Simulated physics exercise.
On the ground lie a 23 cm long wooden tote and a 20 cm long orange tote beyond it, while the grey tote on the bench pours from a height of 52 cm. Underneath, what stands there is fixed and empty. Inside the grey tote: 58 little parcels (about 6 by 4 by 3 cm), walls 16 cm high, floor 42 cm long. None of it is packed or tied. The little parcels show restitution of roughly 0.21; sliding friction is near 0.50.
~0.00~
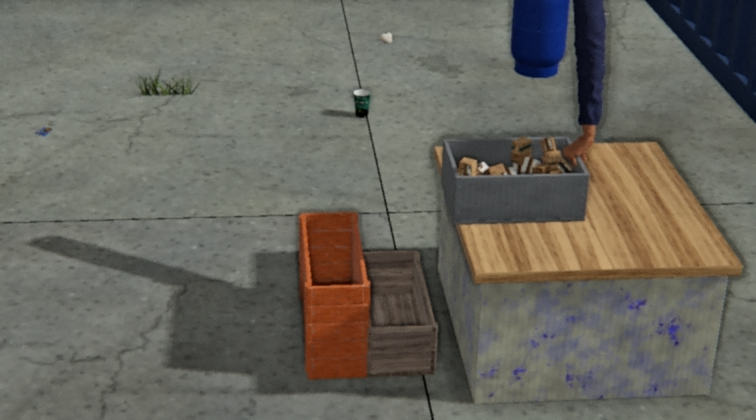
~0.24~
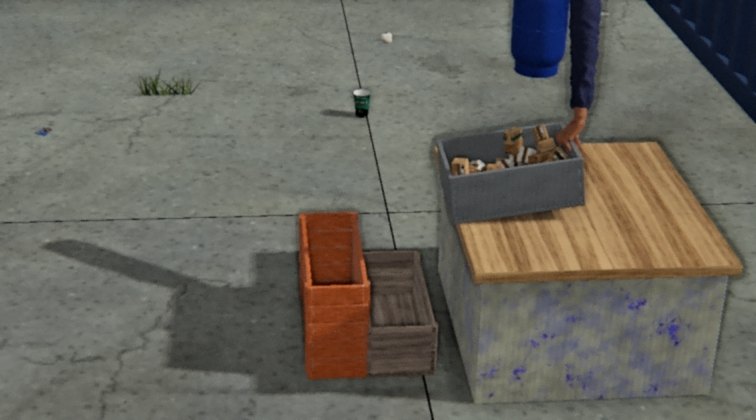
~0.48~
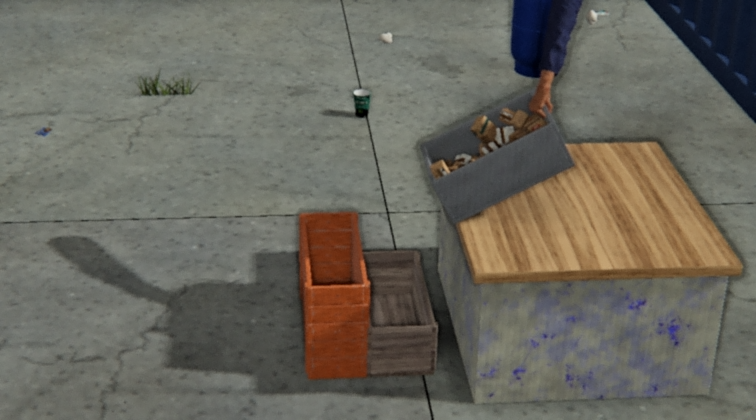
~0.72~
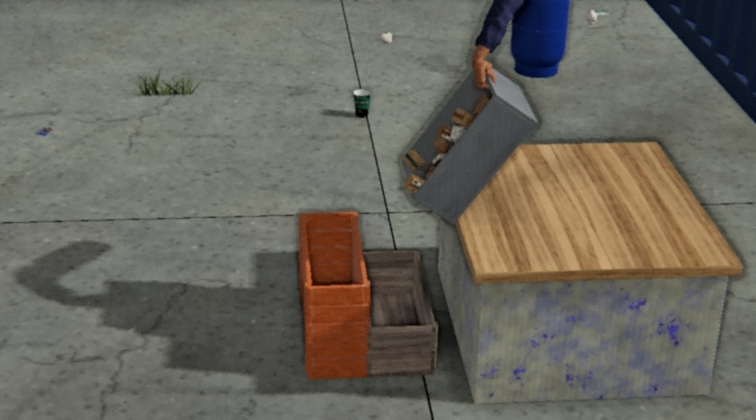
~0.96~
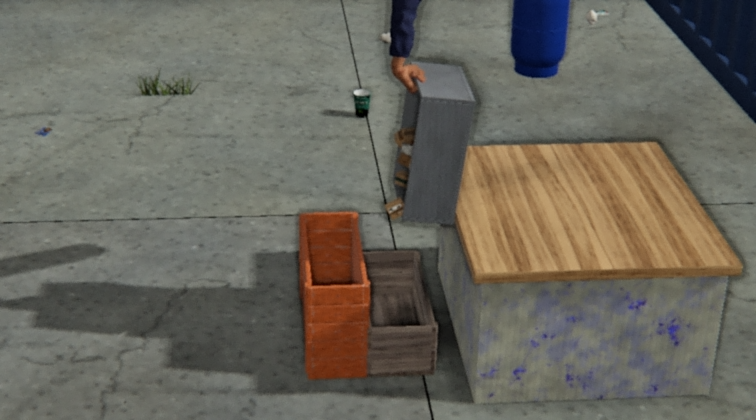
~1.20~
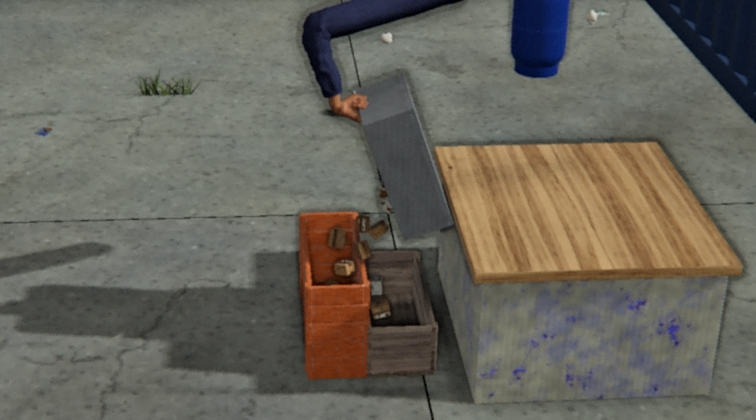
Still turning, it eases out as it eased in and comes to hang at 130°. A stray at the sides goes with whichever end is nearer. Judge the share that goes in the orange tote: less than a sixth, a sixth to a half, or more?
A sixth up to half.
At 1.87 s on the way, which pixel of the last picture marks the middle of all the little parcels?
Near (374, 321) in pixels.
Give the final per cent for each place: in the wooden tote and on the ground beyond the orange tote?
Shares: Approx. 65 % and 0 %.
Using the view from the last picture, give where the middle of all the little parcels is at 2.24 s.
Somewhere about (377, 324) in pixels.
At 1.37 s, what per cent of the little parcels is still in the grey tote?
Around 55 in a hundred is still inside.
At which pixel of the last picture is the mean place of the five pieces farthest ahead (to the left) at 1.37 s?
Near (326, 301) in pixels.
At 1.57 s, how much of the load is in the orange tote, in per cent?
Some 30 per cent by then.
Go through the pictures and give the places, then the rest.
In the first frame (we follow the rim corner now nearest the camera), grey tote at (460, 177); orange tote at (312, 287); tilt 0°; nothing out yet.
In the second frame, grey tote at (453, 177); tilt 8°.
In the third frame, grey tote at (435, 181); tilt 28°.
In the fourth frame, grey tote at (415, 195); tilt 55°.
In the fifth frame, grey tote at (403, 216); tilt 84°; 1 out, the lowest parcel at (396, 209).
In the sixth frame, grey tote at (403, 237); orange tote at (312, 287); tilt 109°; 9 out, the lowest parcel at (376, 286).
After 1.37 s, tilt 122°; 33 still in the grey tote, 3 in the wooden tote, 5 in the orange tote and 17 in the air.
After 1.57 s, tilt 130°; 9 still in the grey tote, 14 in the wooden tote, 16 in the orange tote and 19 in the air.
After 1.87 s, tilt 130°; 36 in the wooden tote, 20 in the orange tote and 2 in the air.
Final count (at 2.24 s), 38 in the wooden tote and 20 in the orange tote. Asked share, 20 of 58, 34 per cent.
